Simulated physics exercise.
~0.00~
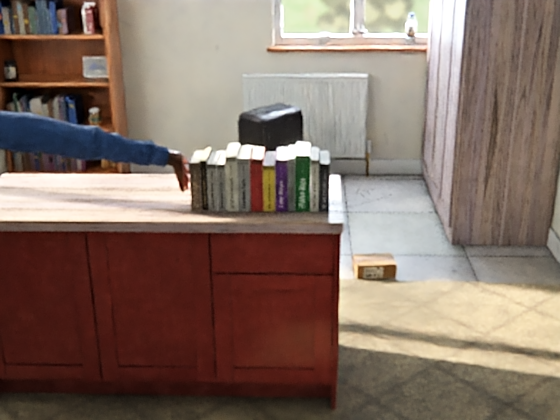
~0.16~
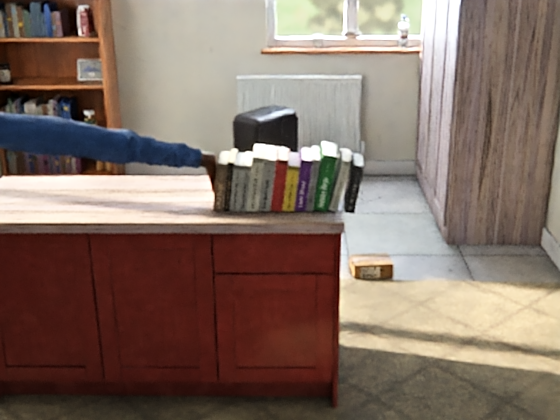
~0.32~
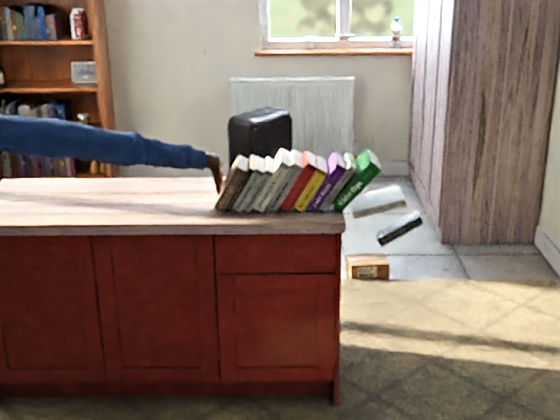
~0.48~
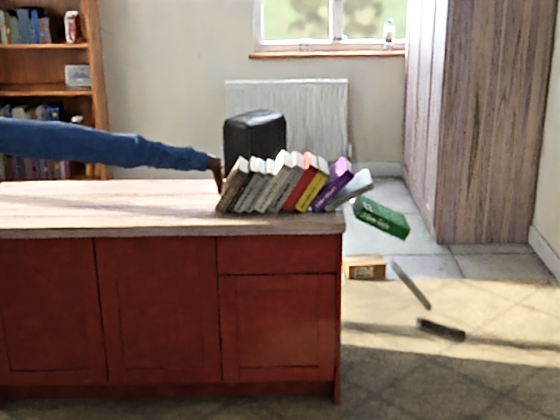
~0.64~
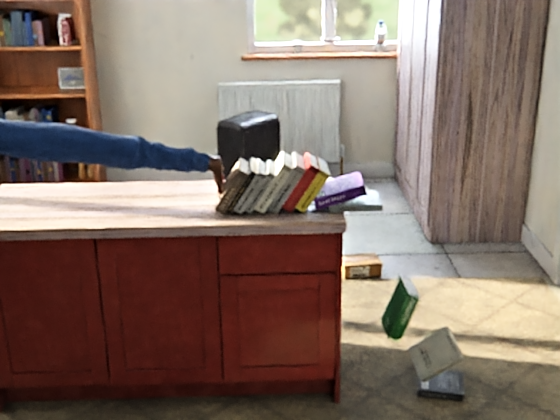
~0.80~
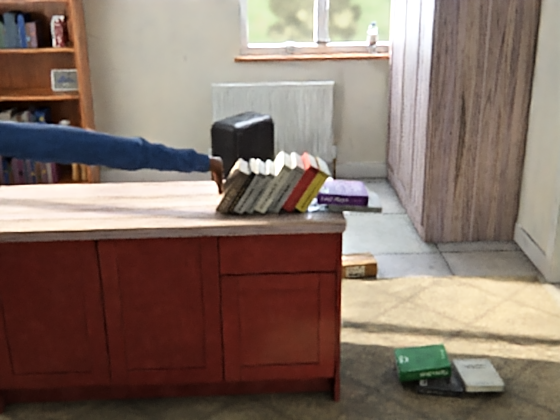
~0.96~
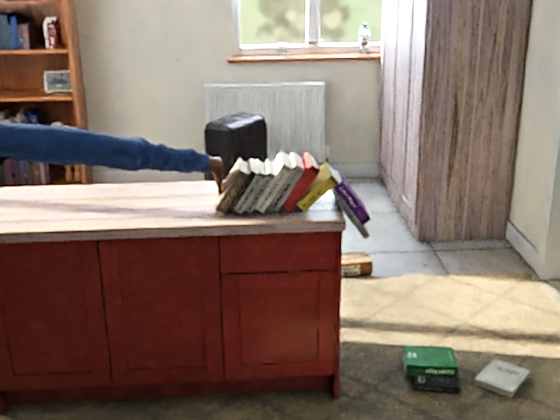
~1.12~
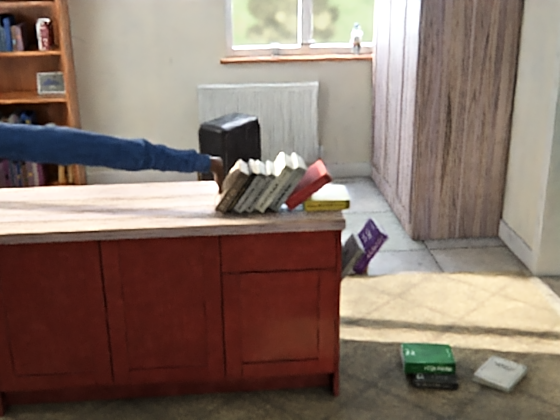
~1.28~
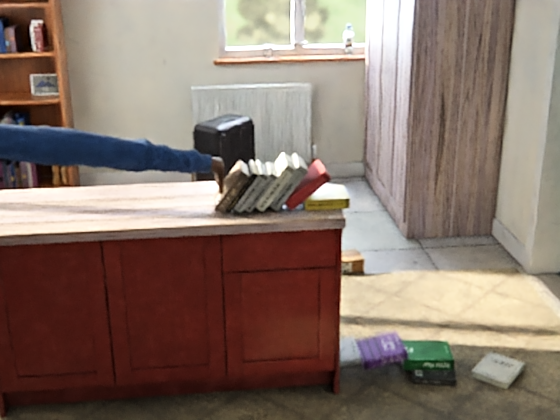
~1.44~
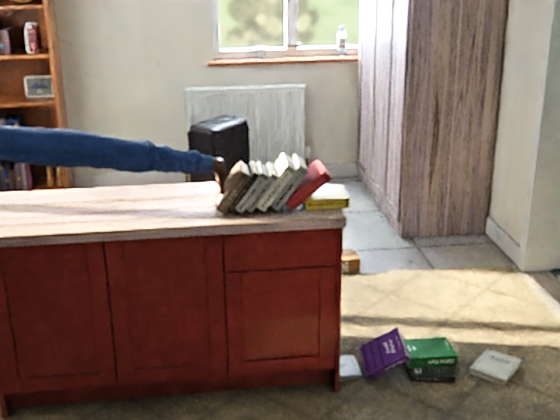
The clip opens on a row of upright books standing along a pale worktop over red cabinets, with a blue-sleeved arm reaching in from the left. The hand pushes the row to the right, and the books lean over toward the worktop's end. Books at the far end drop off first, followed by the green one, which tumbles to the floor. The purple book tips flat at the edge, then slides over and falls too. The yellow book settles flat on top, with the red one leaning above it. At the end, the purple and green books lie on the floor near a pale one, while the hand stays against the remaining row.
